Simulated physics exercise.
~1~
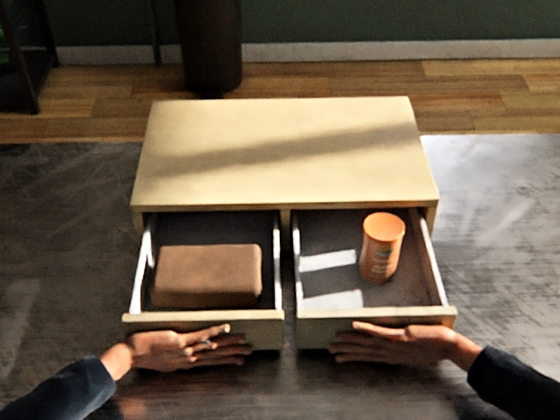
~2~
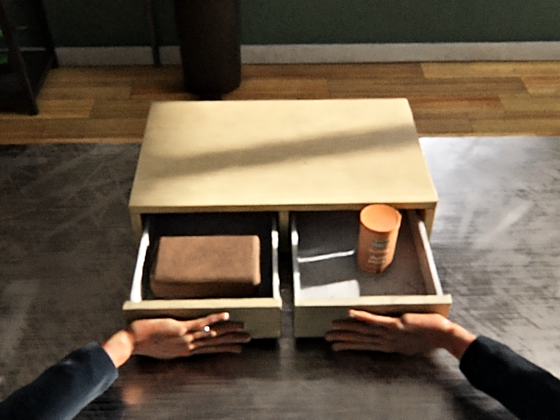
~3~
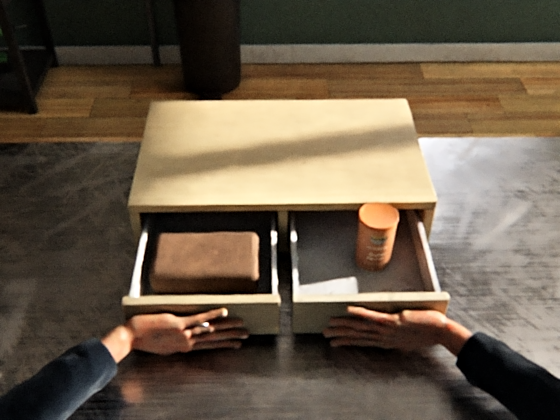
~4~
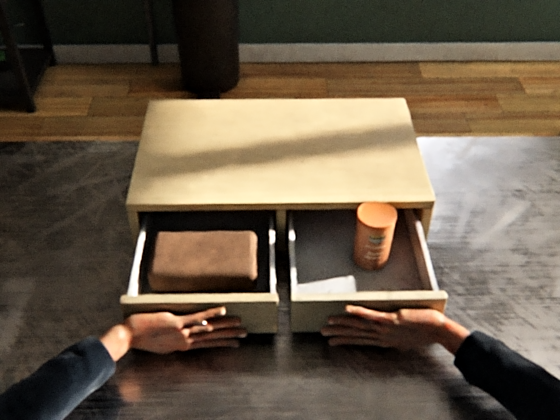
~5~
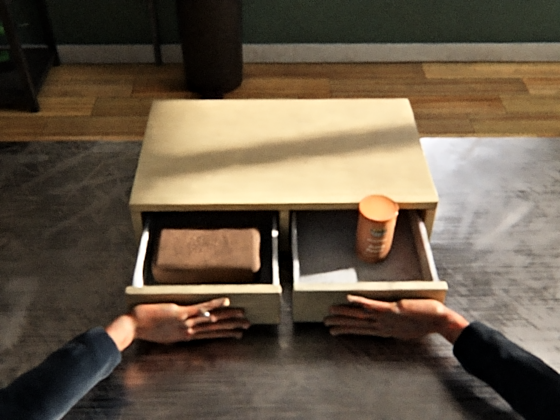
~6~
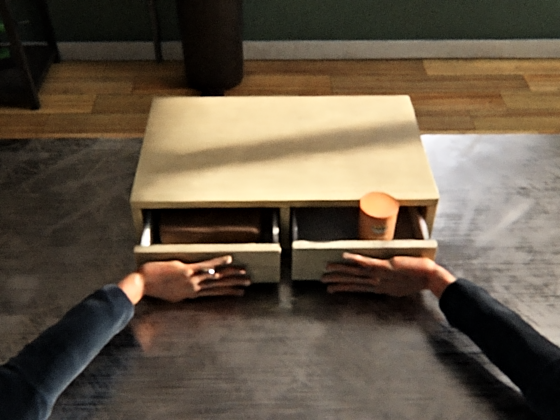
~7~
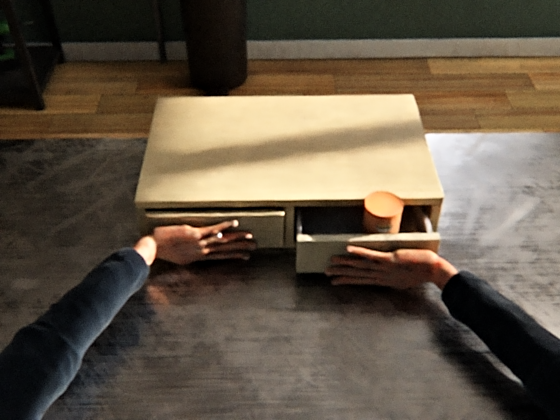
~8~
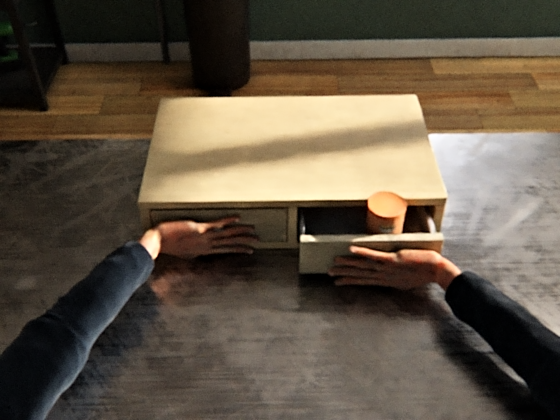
Two hands push both drawers in; the left shuts, but the right stays ajar.
